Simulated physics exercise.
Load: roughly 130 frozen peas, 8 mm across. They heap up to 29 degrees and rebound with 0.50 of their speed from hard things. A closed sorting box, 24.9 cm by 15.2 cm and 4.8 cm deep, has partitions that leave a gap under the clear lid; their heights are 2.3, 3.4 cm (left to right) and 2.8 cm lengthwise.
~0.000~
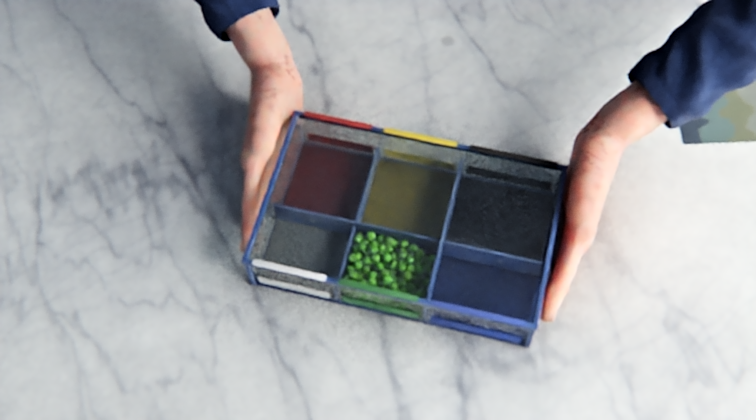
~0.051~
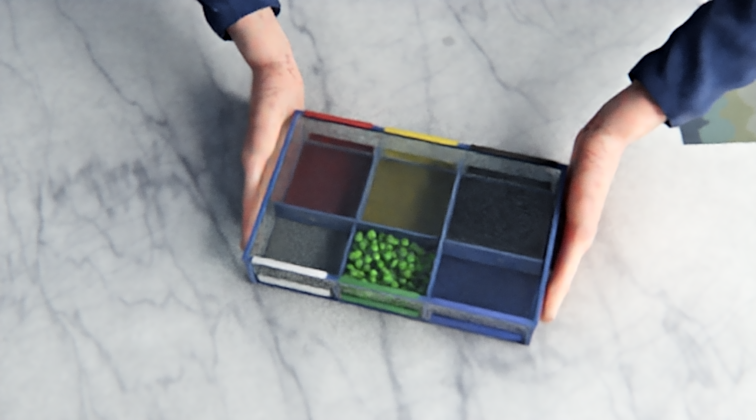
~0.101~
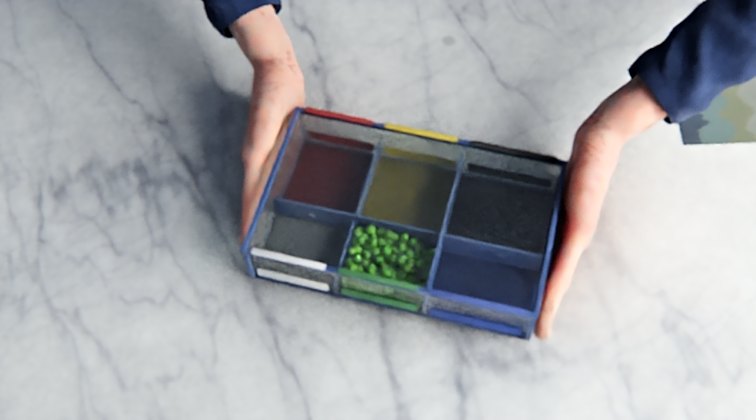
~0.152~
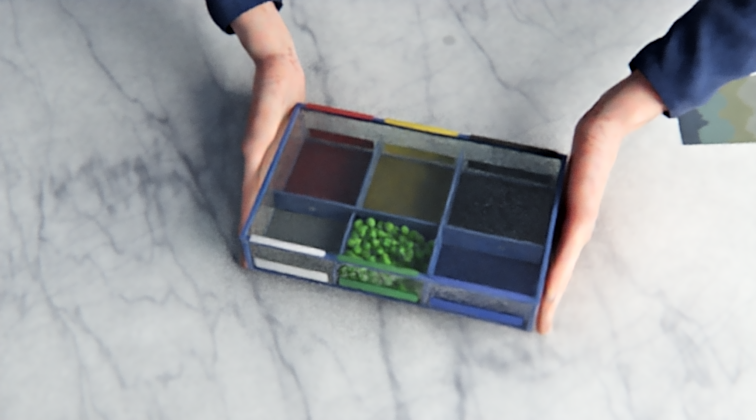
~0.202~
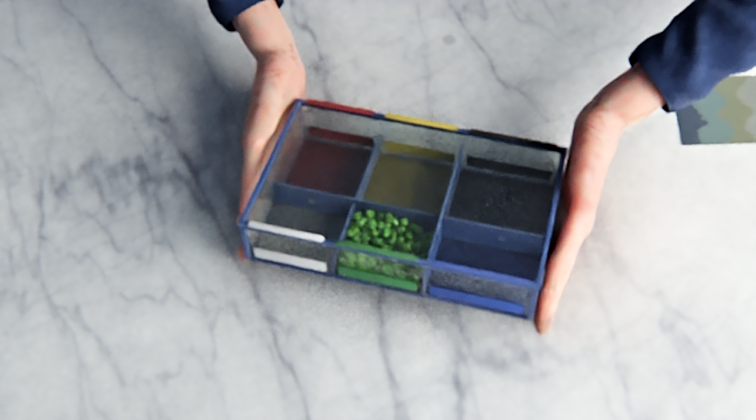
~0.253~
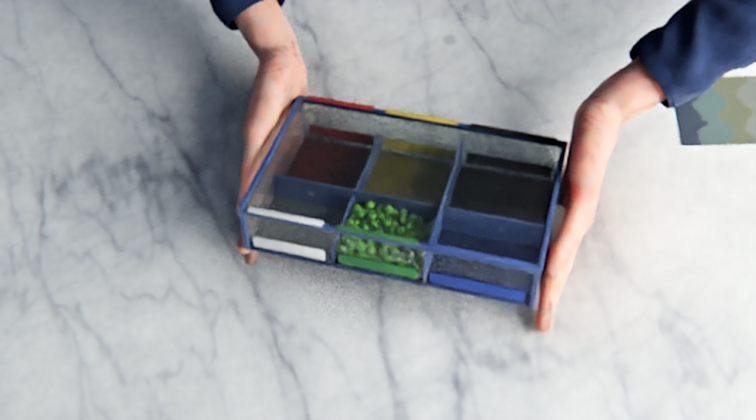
A clear-lidded sorting box with coloured labels, held between two hands on a marble surface, tilted gradually until more of its front showed, while the green peas stayed in their front middle compartment.
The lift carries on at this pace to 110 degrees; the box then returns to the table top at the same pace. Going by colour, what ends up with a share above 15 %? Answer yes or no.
Red yes, blue no, green no, yellow yes, white no, black no.
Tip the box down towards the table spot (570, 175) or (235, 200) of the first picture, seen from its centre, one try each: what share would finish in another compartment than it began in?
Some 85 and 100 per cent.
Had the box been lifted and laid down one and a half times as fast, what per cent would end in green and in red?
Green 0; red 60.
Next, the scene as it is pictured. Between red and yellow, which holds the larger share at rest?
The red one has more.
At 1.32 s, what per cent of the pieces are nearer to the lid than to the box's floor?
About 90 per cent.
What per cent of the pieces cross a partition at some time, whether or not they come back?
Roughly 100 per cent.
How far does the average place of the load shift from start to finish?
Some 10.5 cm.
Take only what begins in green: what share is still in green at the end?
About 0 per cent.
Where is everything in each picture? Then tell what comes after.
Box tilt 0 degrees, front corners at (248, 260) and (533, 325); green 100 %, in the first picture.
Box tilt 1 degrees, front corners at (248, 257) and (533, 322), in the second picture.
Box tilt 4 degrees, front corners at (247, 249) and (533, 314), lowest corner left back, in the third picture.
Box tilt 9 degrees, front corners at (245, 237) and (535, 300), lowest corner left back, in the fourth picture.
Box tilt 13 degrees, front corners at (244, 223) and (536, 284), lowest corner left back, in the fifth picture.
Box tilt 18 degrees, front corners at (244, 209) and (537, 268), lowest corner left back; green 100 %. The box's pace is about 90 degrees a second, in the sixth picture.
After 1.32 s, tilt 110 degrees; red 30 %, green 30 %, yellow 40 %.
After 2.03 s, tilt 49 degrees; red 55 %, yellow 45 %.
After 2.77 s, tilt 0 degrees; red 55 %, yellow 45 %.
At rest (3.4 s), red 55 %, blue 0 %, green 0 %, yellow 45 %, white 0 %, black 0 %.
